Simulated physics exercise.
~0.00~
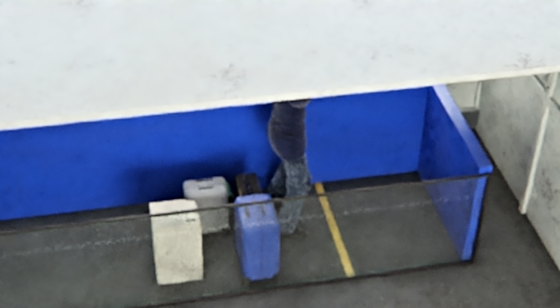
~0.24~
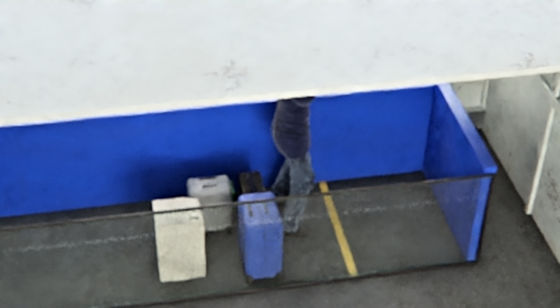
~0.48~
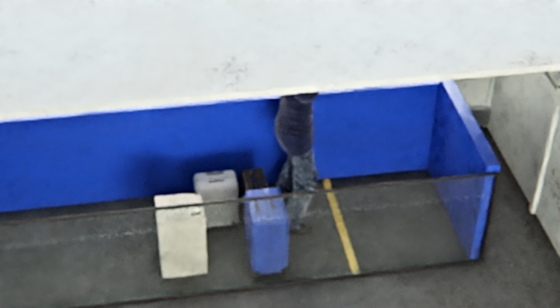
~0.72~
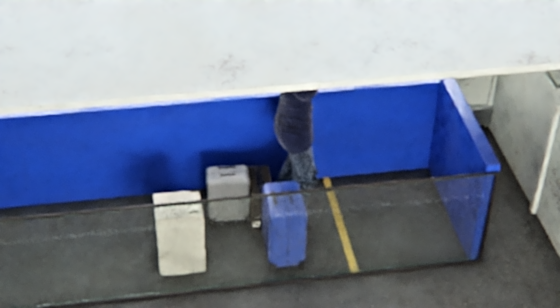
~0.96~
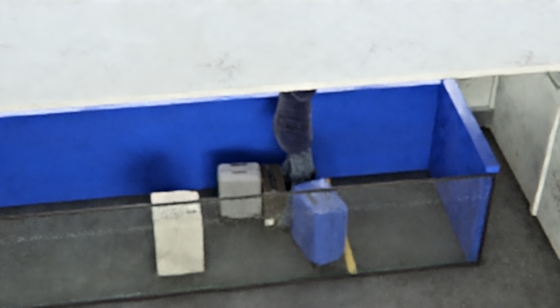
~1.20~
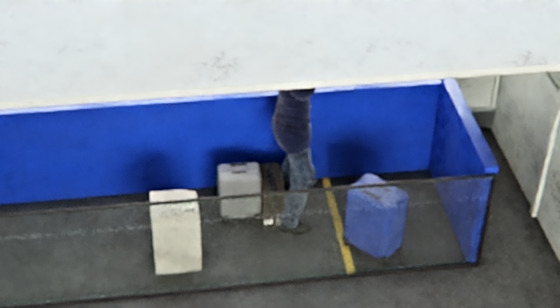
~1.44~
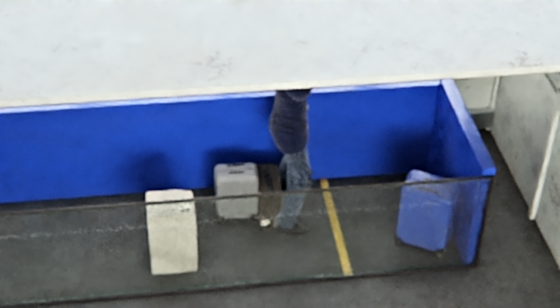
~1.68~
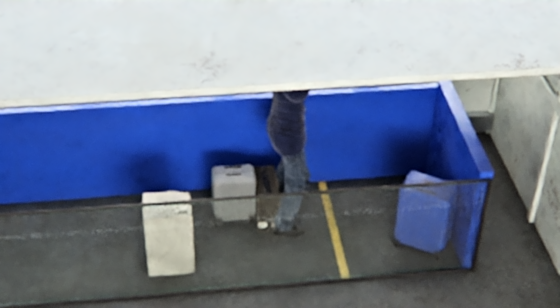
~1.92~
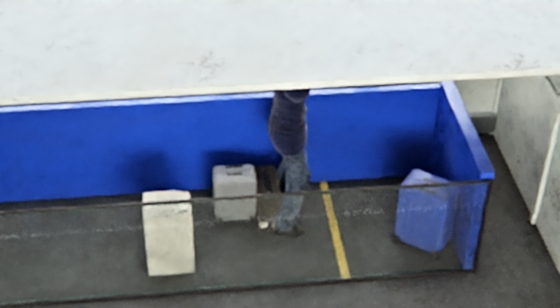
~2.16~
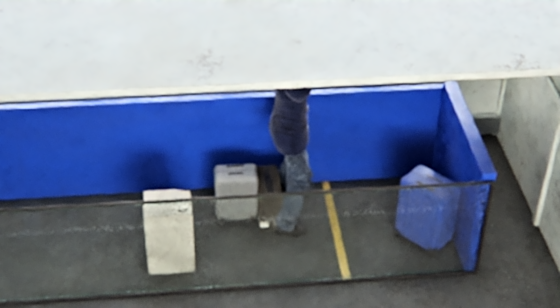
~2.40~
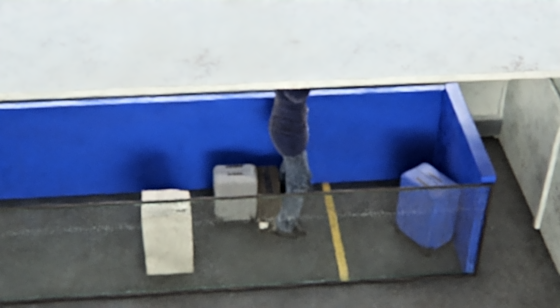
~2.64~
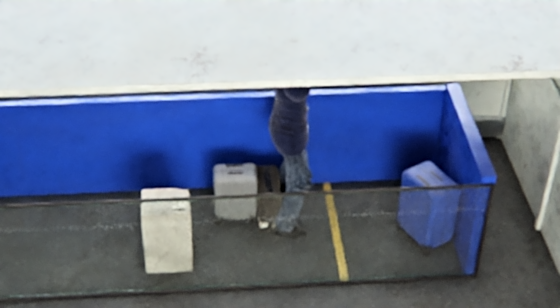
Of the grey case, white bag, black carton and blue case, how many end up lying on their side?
None of the four ends up lying on its side. They all stay upright.
